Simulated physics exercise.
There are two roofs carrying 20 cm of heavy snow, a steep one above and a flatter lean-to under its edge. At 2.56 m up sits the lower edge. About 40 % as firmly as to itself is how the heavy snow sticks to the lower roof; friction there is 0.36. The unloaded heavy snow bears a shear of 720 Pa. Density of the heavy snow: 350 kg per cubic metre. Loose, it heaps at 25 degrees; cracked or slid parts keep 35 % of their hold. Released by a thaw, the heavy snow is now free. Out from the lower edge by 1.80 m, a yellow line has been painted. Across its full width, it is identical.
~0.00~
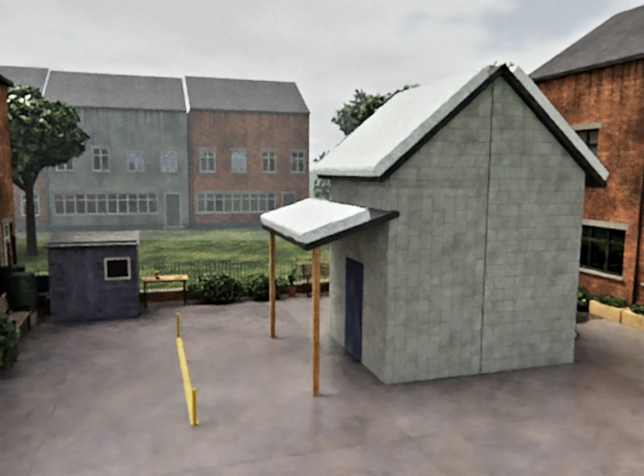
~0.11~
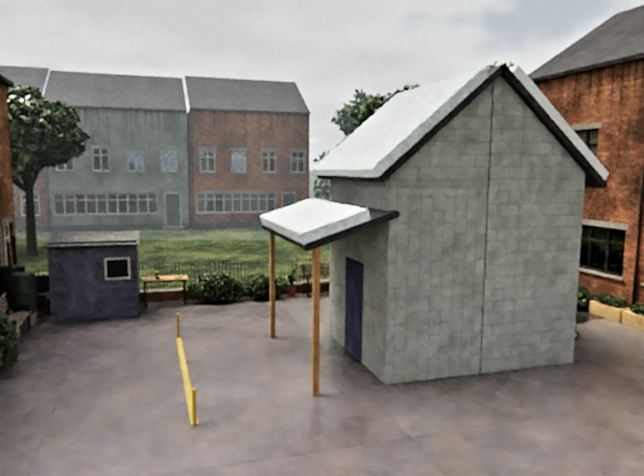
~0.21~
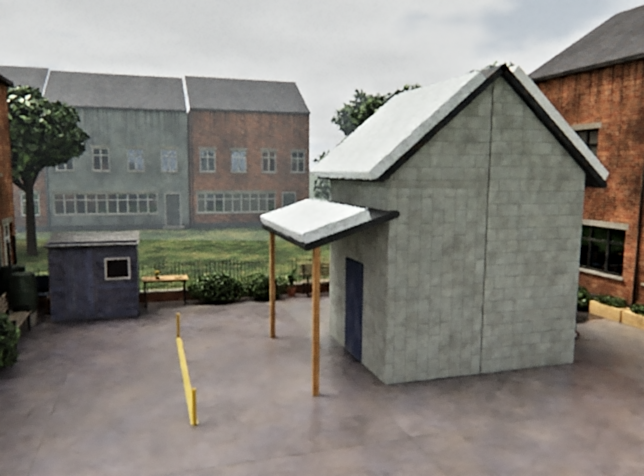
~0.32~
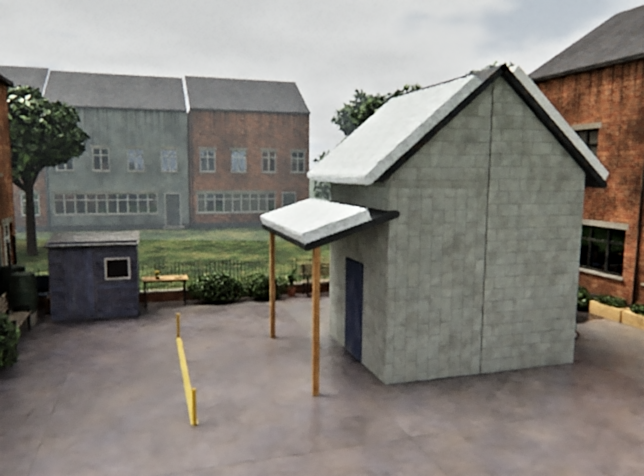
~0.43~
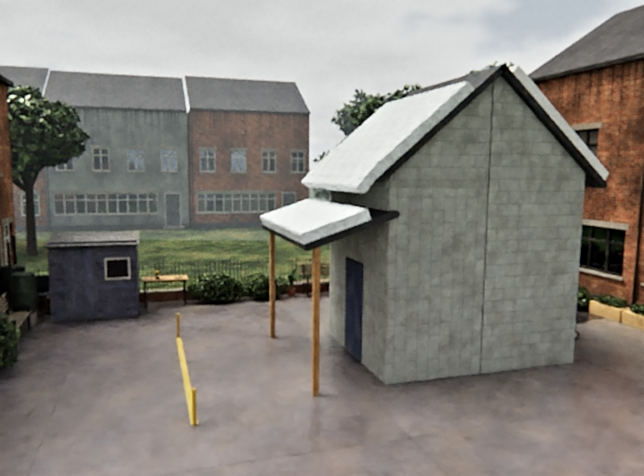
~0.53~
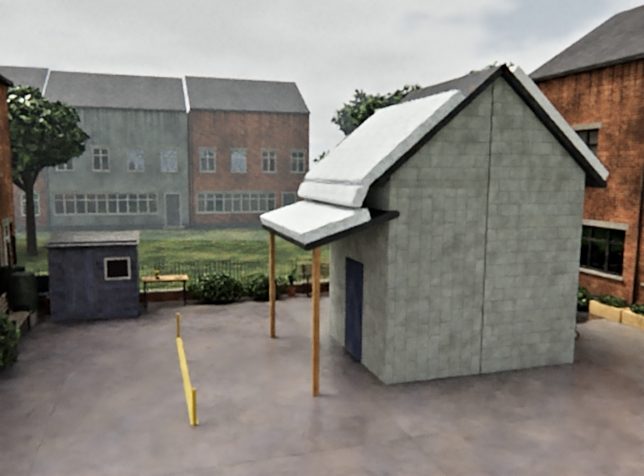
Thick snow sliding slowly down the steep roof of a grey block building, creeping over the snow-covered lean-to below its edge.
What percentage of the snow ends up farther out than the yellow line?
About 30 %.
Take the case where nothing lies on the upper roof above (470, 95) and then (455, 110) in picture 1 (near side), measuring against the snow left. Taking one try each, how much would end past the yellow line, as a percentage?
First try 16 per cent, second try 6 per cent.
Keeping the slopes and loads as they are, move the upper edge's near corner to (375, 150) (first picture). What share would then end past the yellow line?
Roughly 45 per cent.
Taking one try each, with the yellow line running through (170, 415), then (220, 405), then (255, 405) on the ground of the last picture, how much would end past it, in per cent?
22 %, 40 %, 60 %.
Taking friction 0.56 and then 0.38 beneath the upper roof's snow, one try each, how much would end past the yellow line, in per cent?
Roughly 2 per cent first, roughly 20 per cent second.
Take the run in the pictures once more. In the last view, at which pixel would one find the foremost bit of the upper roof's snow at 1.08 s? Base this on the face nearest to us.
Near (287, 235).
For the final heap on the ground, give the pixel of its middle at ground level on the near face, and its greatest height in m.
The heap centres around (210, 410) and rises about 0.3 m.
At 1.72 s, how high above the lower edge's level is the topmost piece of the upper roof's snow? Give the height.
About 0.4 m.
After 1.08 s, none is below the lower edge and 0 % is past the line.
After 1.72 s, 51 % is below the lower edge and 0 % is past the line.
After 2.36 s, 74 % is below the lower edge and 30 % is past the line.
After 3.00 s, 80 % is below the lower edge and 30 % is past the line.
After 3.30 s, 80 % is below the lower edge and 30 % is past the line.
